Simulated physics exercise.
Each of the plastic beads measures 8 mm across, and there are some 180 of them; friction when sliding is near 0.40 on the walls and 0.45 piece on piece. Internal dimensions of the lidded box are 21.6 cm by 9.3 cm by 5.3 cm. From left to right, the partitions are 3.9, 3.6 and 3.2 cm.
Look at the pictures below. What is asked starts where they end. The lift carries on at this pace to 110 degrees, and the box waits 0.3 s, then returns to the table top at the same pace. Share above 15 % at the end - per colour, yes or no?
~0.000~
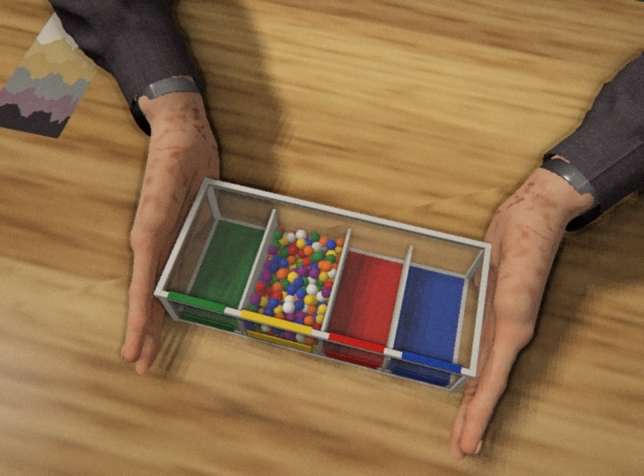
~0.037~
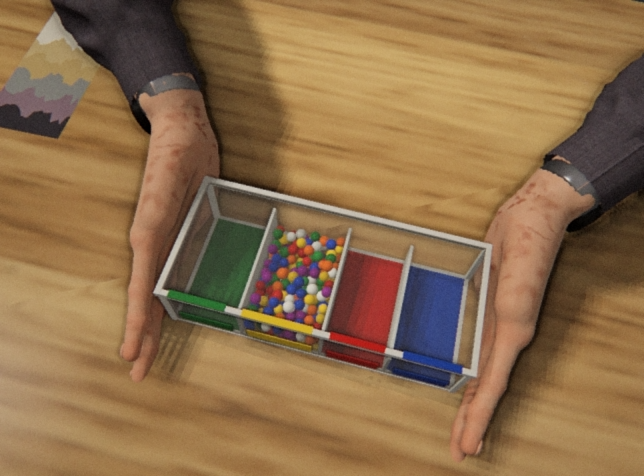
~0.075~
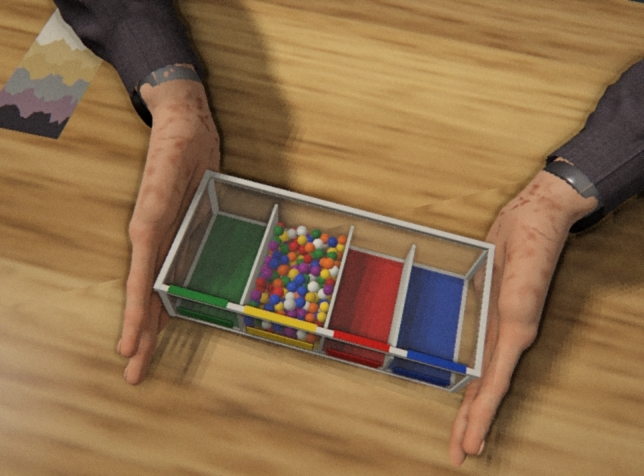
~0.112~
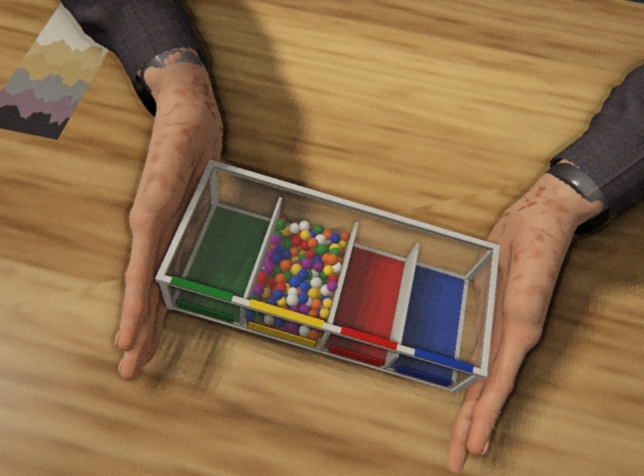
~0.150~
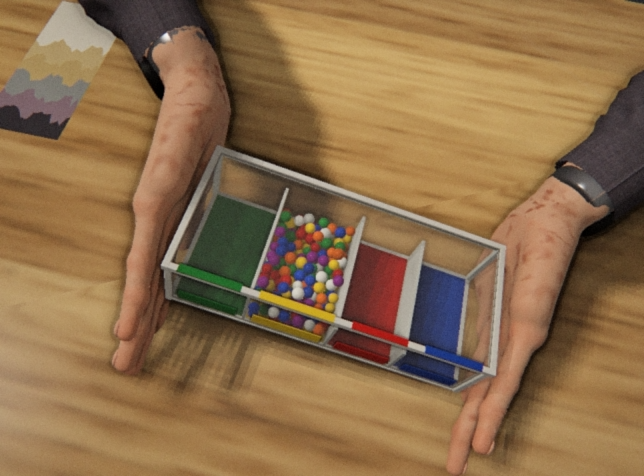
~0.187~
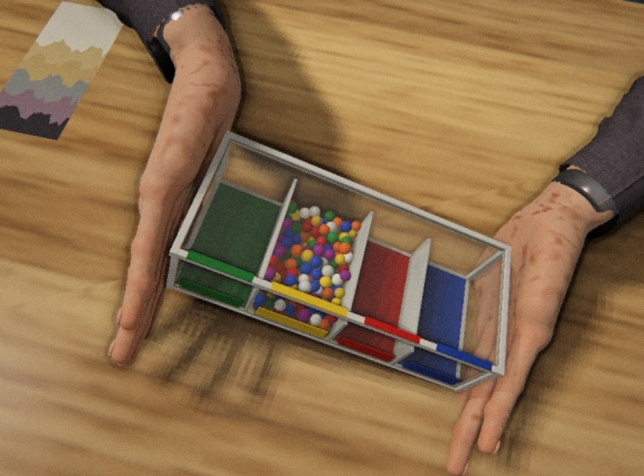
Red no, blue yes, green no, yellow yes.
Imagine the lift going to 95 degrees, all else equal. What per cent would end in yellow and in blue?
Yellow: 65; blue: 30 (per cent).
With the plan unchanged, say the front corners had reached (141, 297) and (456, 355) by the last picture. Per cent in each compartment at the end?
Per cent at the end: Red 0; blue 0; green 30; yellow 70.
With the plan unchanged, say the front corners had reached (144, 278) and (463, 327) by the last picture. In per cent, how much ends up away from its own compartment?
About 25 per cent.
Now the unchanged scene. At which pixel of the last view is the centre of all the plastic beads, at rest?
Near (332, 278).
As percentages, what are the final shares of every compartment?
Going by colour, red ends with 10, blue with 30, green with 0 and yellow with 60.
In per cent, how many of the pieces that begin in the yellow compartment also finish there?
Around 60 per cent of it.
After 1.11 s, tilt 110 degrees; red 5 %, blue 20 %, yellow 75 %.
Then, at 1.73 s, tilt 58 degrees; red 5 %, blue 30 %, yellow 70 %.
After 2.39 s, tilt 0 degrees; red 10 %, blue 30 %, yellow 60 %.
In the end, at 3.1 s, red 10 %, blue 30 %, green 0 %, yellow 60 %.
